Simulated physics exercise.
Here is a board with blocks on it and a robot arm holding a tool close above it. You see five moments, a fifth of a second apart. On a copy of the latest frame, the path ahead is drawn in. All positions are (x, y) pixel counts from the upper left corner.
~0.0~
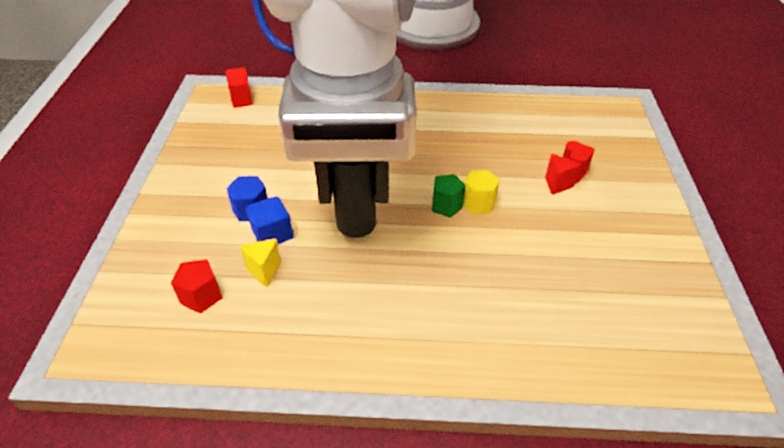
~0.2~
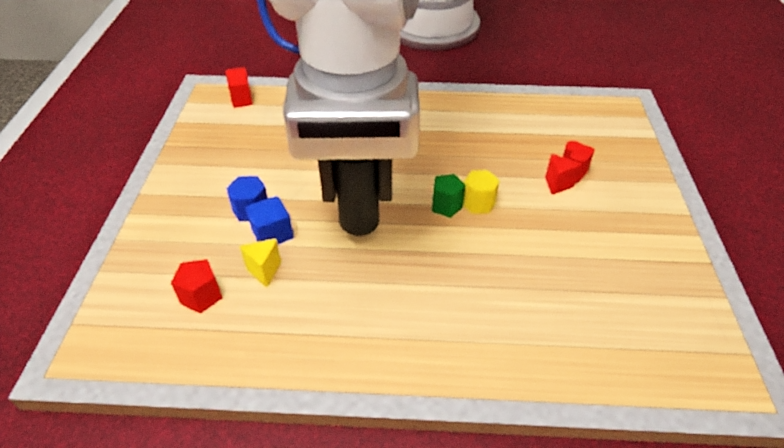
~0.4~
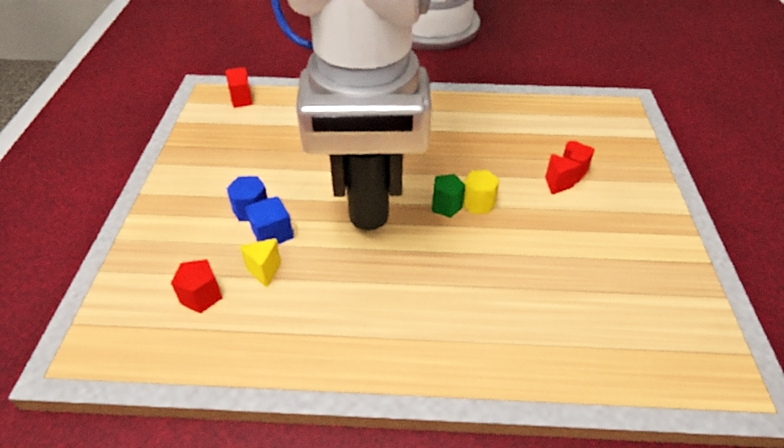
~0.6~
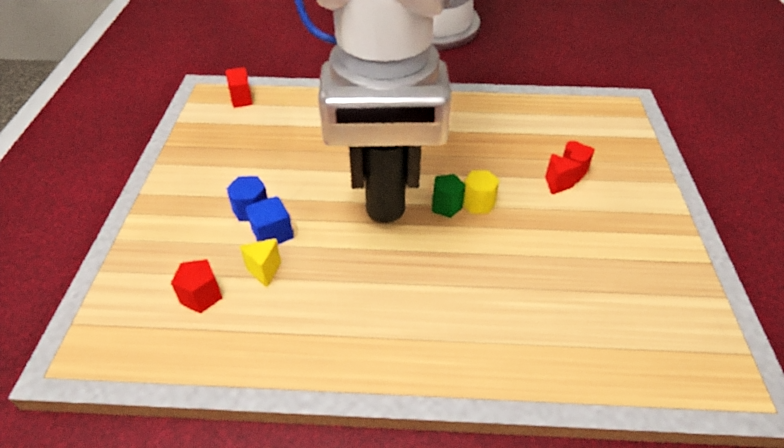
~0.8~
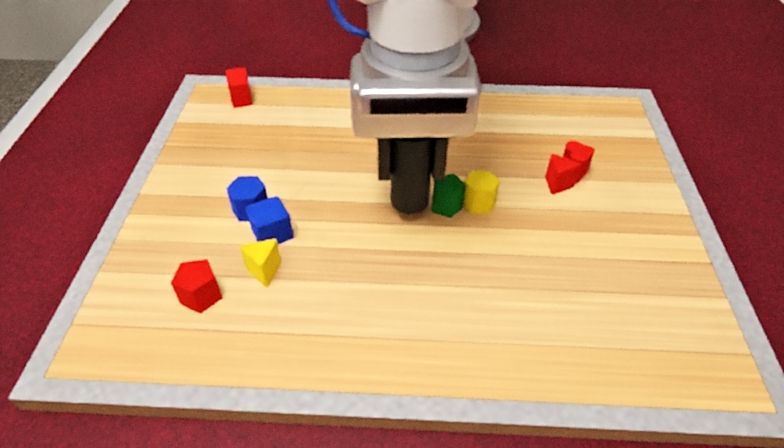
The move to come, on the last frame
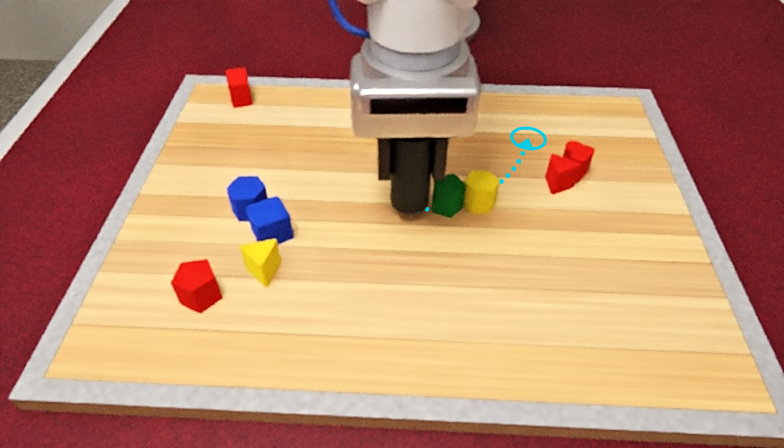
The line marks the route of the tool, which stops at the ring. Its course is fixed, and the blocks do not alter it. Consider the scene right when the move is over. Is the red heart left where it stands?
That would be a yes.
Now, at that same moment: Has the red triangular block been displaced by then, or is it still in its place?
That block will leave its spot.
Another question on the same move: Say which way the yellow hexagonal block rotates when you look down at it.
Looking down, it rotates clockwise.
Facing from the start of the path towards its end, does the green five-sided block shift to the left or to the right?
Right side.
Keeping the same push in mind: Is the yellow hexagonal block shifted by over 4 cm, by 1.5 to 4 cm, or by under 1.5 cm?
The best fit is over 4 cm.
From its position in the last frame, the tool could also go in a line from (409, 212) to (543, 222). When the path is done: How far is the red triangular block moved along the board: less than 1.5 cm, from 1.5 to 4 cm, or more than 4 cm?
It slides not even 1.5 cm.
The line goes from (409, 212) over (469, 199) and (511, 172) to (528, 138).
The first path, step by step. One third of the way, tool at (471, 189); green five-sided block at (500, 165), turned 45° anticlockwise; yellow hexagonal block at (531, 169), turned 80° clockwise.
Two thirds of the way, tool at (514, 162); green five-sided block at (543, 140), turned 25° anticlockwise; yellow hexagonal block at (550, 167); red triangular block at (576, 166), turned 15° anticlockwise.
At the end, tool at (531, 129); green five-sided block at (562, 129), turned 10° clockwise; yellow hexagonal block at (550, 167), turned 135° clockwise; red triangular block at (576, 166), turned 15° anticlockwise; red heart unmoved.
